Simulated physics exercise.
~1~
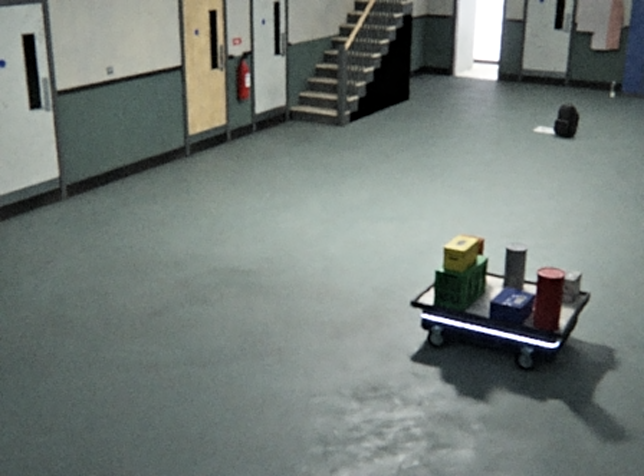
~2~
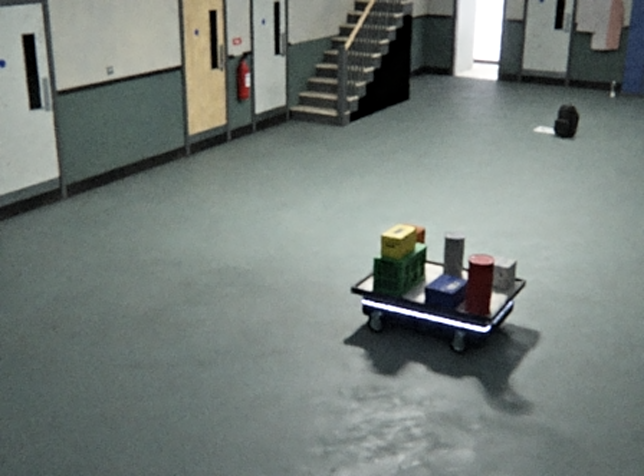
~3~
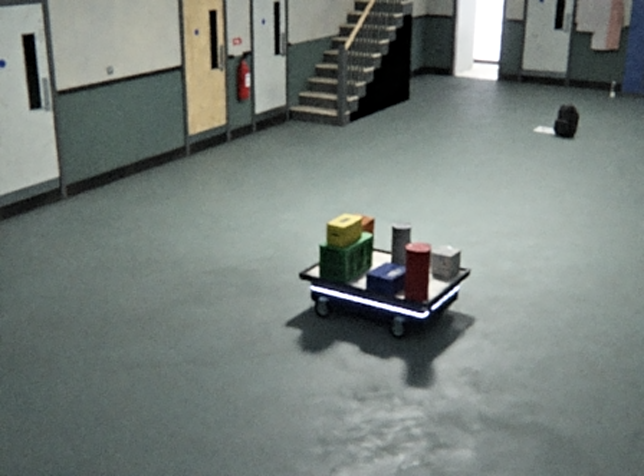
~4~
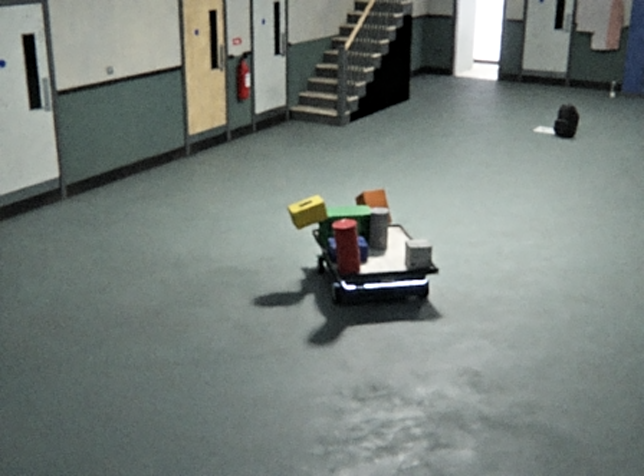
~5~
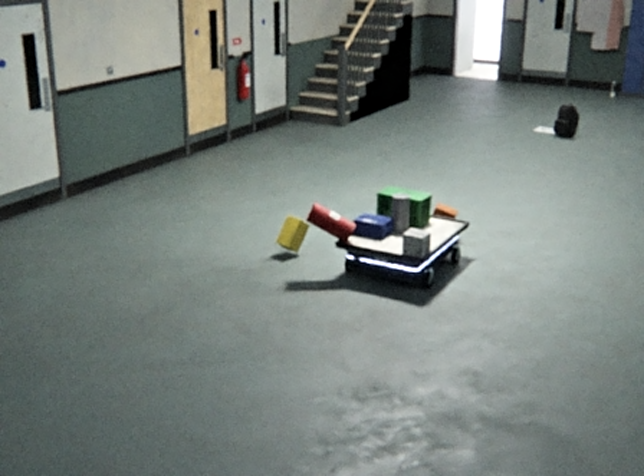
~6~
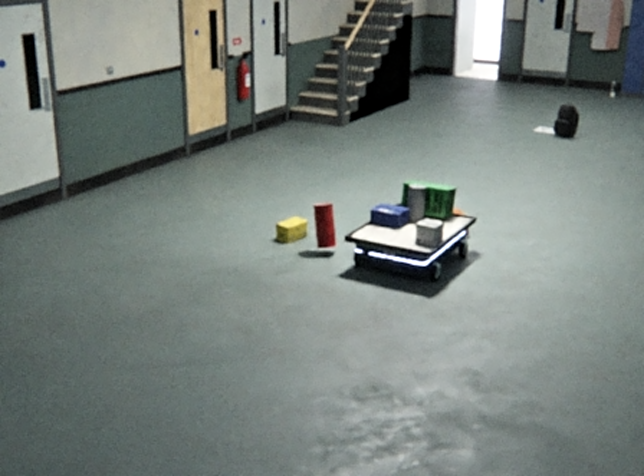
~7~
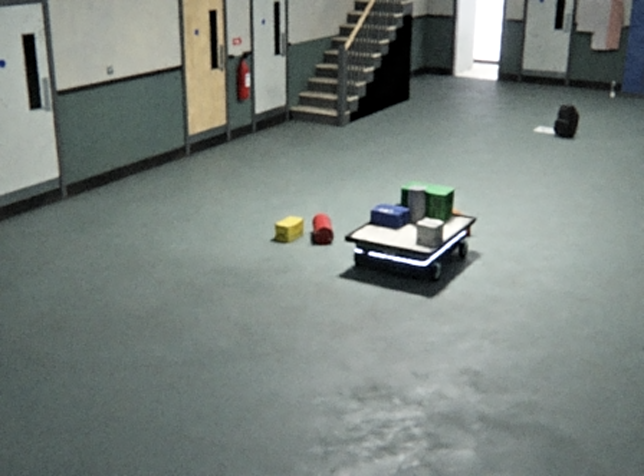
At the start, a flat robot cart carrying a green crate, a yellow toolbox, a blue box, an orange box, a white parcel and red and grey canisters rolls leftward across a hall floor. It then swings sharply around, and the yellow toolbox slides off the left side into the air while the red canister tilts. As the cart finishes turning, the canister tumbles over the edge after the toolbox, and the orange box slips off the far side. The cart halts, and the toolbox and red canister end up lying on the floor to its left, while the other items remain aboard.
